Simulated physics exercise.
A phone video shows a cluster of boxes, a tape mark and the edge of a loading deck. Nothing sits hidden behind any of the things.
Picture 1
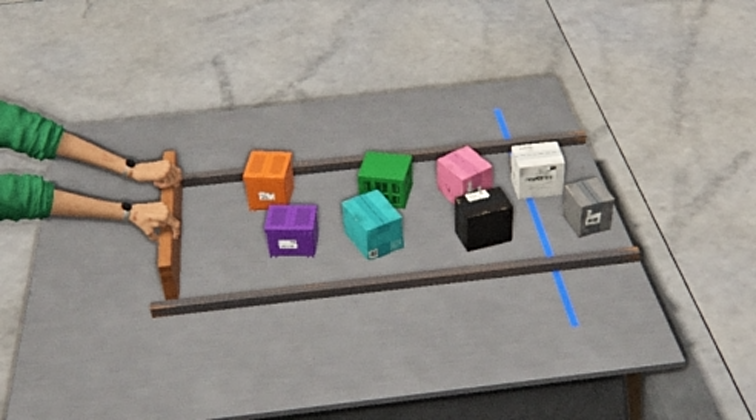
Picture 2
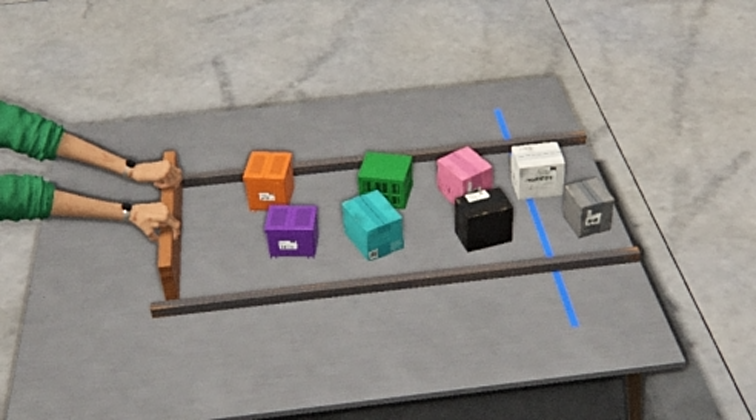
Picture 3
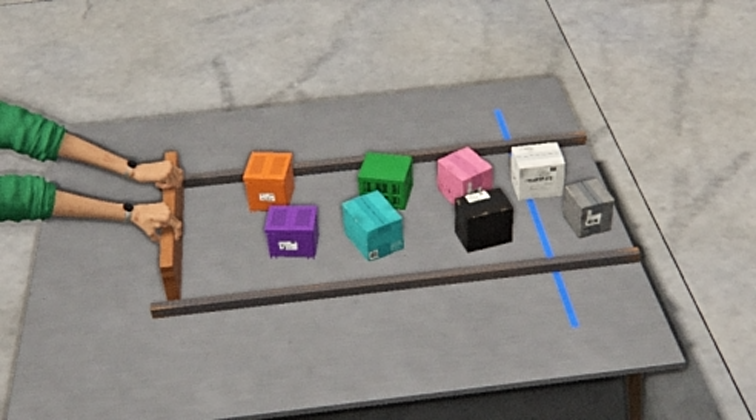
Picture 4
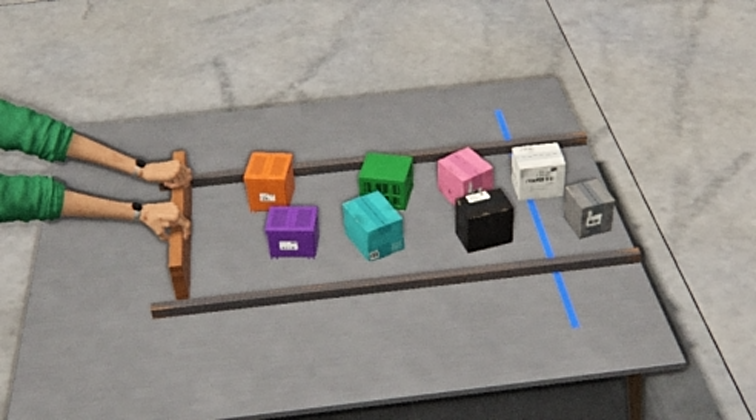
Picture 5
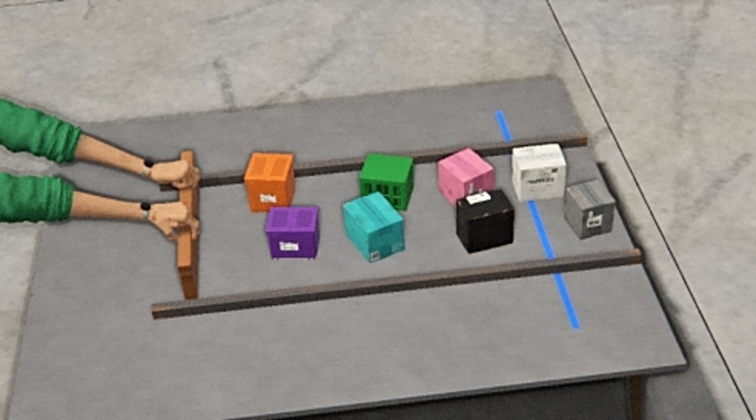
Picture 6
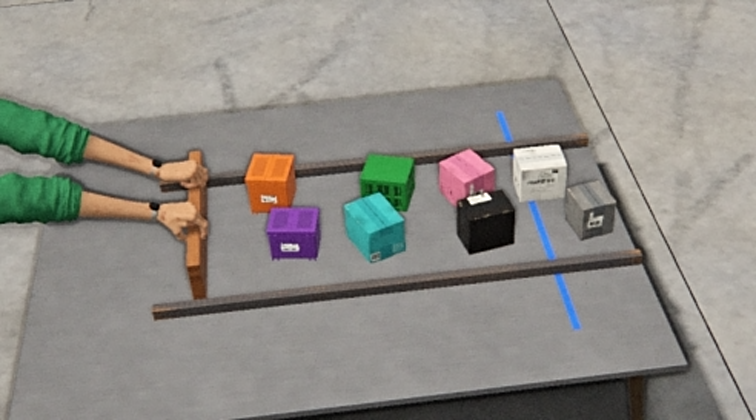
A wooden bar gripped by two green-sleeved hands rests at the left end of two rails on a grey deck, behind a cluster of coloured boxes. The hands then push it slowly a short way right, toward the orange and purple boxes, while the boxes stay practically still around the blue line.
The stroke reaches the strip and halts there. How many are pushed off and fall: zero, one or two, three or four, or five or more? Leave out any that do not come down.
The ones that plunge will number three or four.
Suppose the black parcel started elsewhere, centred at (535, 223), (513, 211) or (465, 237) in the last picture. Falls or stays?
It topples off, then topples off, then topples off.
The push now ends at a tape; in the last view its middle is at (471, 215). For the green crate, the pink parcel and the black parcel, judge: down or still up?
The green crate stays on, the pink parcel holds on, the black parcel stays on.
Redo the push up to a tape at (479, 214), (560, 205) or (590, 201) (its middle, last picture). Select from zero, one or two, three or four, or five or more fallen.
Well, it comes out as one or two, at least five and at least five, in that order.
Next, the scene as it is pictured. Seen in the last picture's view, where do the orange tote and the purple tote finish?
Orange tote: About (541, 154); purple tote: About (561, 202).
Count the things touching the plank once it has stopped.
Count: 2.
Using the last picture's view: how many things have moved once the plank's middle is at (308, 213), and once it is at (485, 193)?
Tally: 3; 8.
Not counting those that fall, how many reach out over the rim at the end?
Count: 2.
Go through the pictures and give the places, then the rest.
The first frame shows grey parcel (588, 208); white parcel (537, 171); black parcel (484, 219); plank (171, 225); tape (532, 205).
The second frame shows white parcel (537, 171); turquoise parcel (373, 226).
The third frame shows black parcel (484, 220); orange tote (270, 183).
The fourth frame shows grey parcel (589, 209); green crate (387, 181).
The fifth frame shows white parcel (539, 173); purple tote (294, 233).
The sixth frame shows grey parcel (590, 211); white parcel (540, 174); black parcel (486, 222); plank (198, 225); tape (534, 208).
Early on, none off yet; grey parcel at rest near (590, 211); white parcel at rest near (540, 174); black parcel at rest near (486, 222).
A while later, none off yet; grey parcel at rest near (590, 211); white parcel at rest near (540, 174); black parcel travelled a little near (508, 223).
Further along, none off yet; grey parcel travelled about its own width near (635, 207); white parcel travelled well along near (616, 168); black parcel travelled well along near (595, 214).
Finally, the number that fall off is three or four; lost, pink parcel, black parcel, white parcel and grey parcel.
